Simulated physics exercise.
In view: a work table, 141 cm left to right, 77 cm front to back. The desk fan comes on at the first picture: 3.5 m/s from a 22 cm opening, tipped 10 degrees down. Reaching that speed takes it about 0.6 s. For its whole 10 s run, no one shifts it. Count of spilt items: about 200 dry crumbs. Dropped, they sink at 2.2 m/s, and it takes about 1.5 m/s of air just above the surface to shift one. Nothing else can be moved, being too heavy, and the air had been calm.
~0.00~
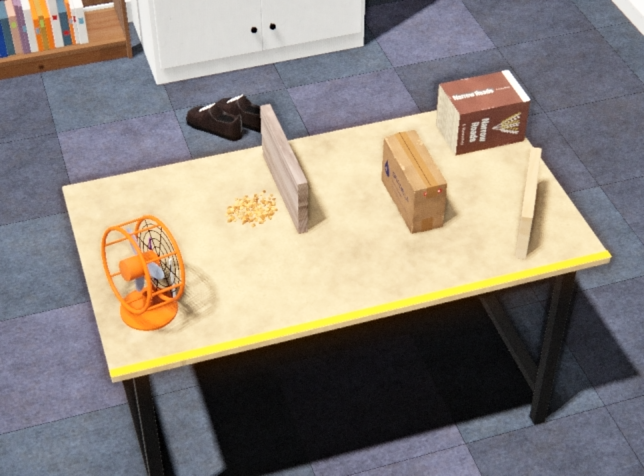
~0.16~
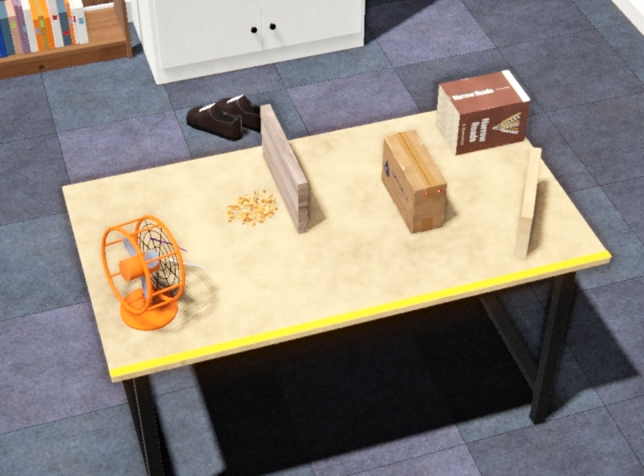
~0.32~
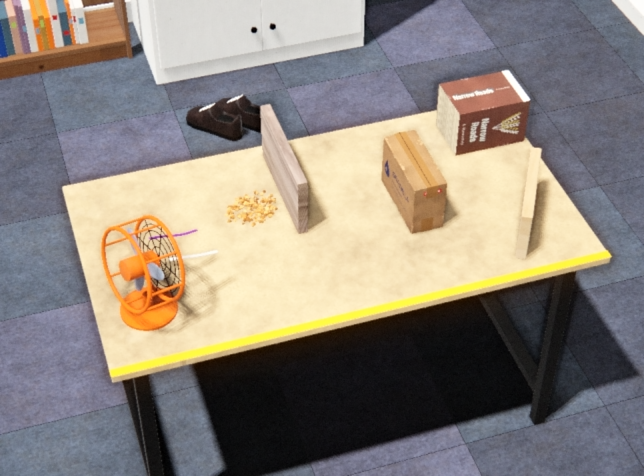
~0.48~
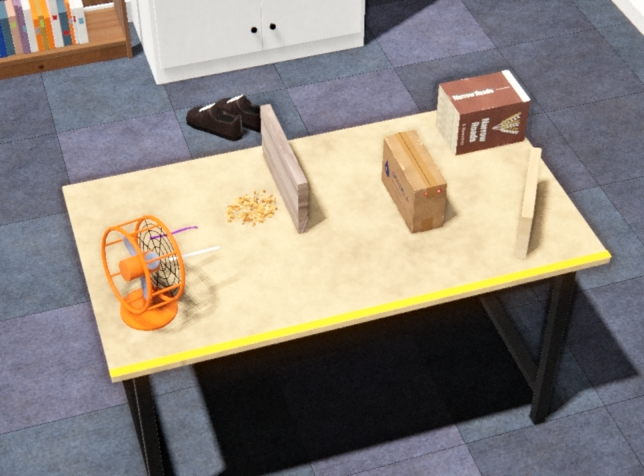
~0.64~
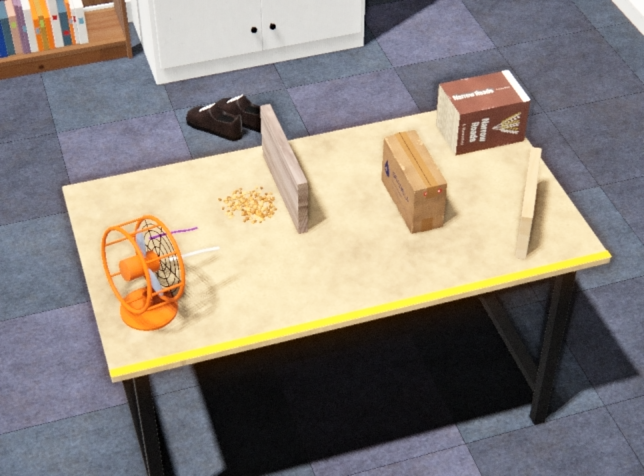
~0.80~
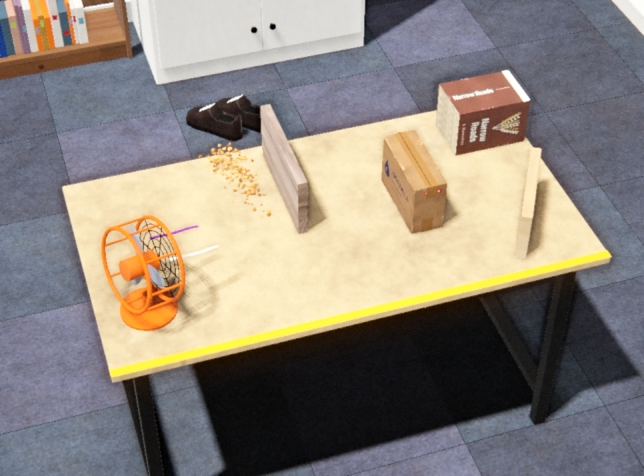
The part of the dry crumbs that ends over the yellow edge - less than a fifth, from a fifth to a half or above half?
The fraction over that edge is going to remain below a fifth.
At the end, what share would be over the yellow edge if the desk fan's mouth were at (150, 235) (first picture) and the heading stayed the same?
0 per cent, roughly.
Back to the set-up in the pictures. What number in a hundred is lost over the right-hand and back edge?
About 0 % right-hand, 100 % back.
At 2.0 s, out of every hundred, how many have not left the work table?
Near 0 %.
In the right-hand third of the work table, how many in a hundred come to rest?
I'd put it at about 0 percent.
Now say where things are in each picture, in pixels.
In the first picture, the middle of the dry crumbs is near (252, 210), none has stirred yet and the mouth of the desk fan is at (143, 265).
In the second picture, the middle of the dry crumbs is near (252, 210), none has stirred yet and the yellow edge is centred on (374, 314).
In the third picture, the middle of the dry crumbs is near (252, 210), none has stirred yet, the top of a board is at (283, 143) and the top of a box is at (415, 159).
In the fourth picture, the middle of the dry crumbs is near (252, 210) and none has stirred yet.
In the fifth picture, the middle of the dry crumbs is near (252, 207), the farthest in sight from the desk fan is at (261, 188) and about 30 % have left their places.
In the sixth picture, the middle of the dry crumbs is near (236, 169), the farthest in sight from the desk fan is at (230, 145) and all have left their places.
After 2.0 s the count stands so, 0 % are over the yellow edge.
After 3.2 s the count stands so, 0 % are over the yellow edge.
After 5.5 s the count stands so, 0 % are over the yellow edge.
After 10.0 s, at the end, 0 % are over the yellow edge.
